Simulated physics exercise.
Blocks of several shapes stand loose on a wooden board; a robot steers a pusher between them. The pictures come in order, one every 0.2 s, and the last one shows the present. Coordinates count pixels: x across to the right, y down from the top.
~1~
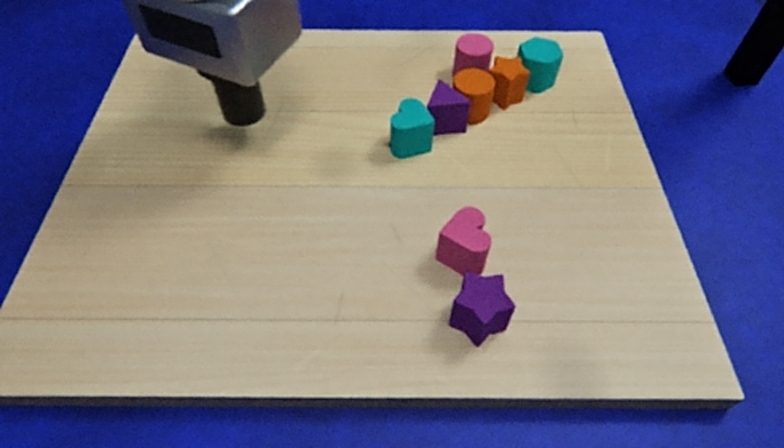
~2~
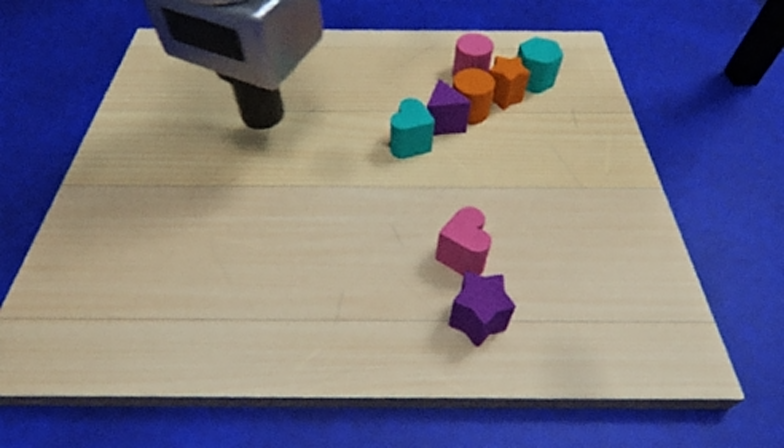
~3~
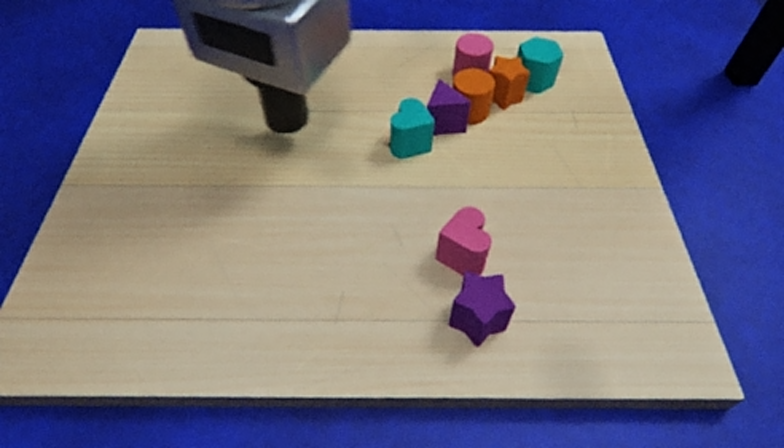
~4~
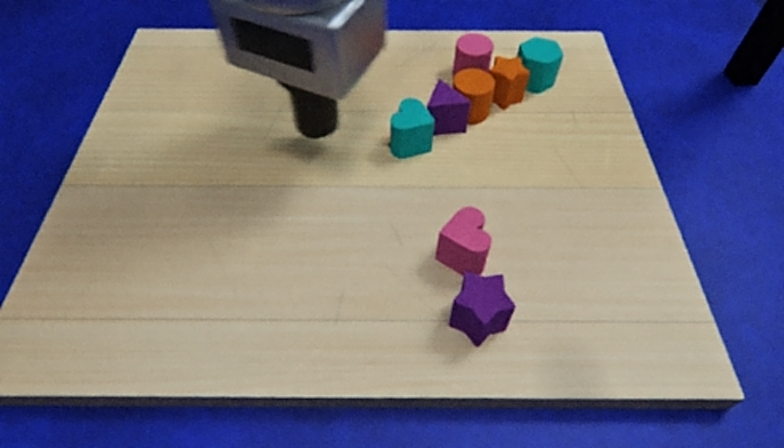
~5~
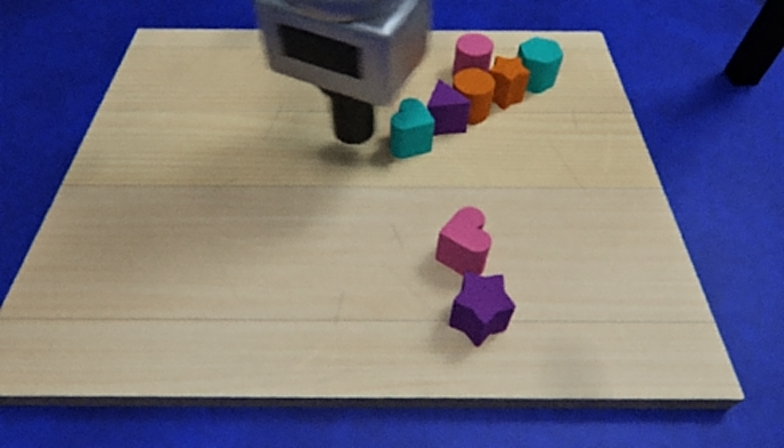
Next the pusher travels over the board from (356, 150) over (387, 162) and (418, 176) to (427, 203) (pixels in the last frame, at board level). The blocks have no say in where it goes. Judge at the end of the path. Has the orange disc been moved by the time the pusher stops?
The answer is no.
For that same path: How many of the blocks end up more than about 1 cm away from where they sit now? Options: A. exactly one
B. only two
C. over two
I'll go with A - exactly one.
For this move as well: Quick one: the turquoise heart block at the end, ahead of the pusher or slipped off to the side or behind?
In the end it is beside or behind the pusher.
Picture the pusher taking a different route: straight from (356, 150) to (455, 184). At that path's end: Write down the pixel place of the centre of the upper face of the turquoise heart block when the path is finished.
It is going to be at (438, 118).
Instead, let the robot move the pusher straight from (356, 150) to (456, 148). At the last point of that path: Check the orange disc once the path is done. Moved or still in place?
It gets moved.
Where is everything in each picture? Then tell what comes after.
The first frame shows lower end of the pusher (245, 112), tops of blocks, turquoise heart block (411, 114), purple three-sided block (446, 95), orange disc (474, 80).
The second frame shows pusher (263, 115), blocks as before.
The third frame shows pusher (287, 119), blocks as before.
The fourth frame shows pusher (318, 124), blocks as before.
The fifth frame shows pusher (354, 130), turquoise heart block (411, 114), purple three-sided block (446, 95), orange disc (474, 80).
On the path given first. One third of the way, pusher (388, 142); turquoise heart block (423, 114), turned 35° anticlockwise; purple three-sided block (448, 93).
Two thirds of the way, pusher (420, 156); turquoise heart block (432, 117), turned 75° anticlockwise; purple three-sided block (448, 93).
At the end, pusher (429, 184); turquoise heart block (432, 117), turned 75° anticlockwise; purple three-sided block (448, 93); orange disc not moved.
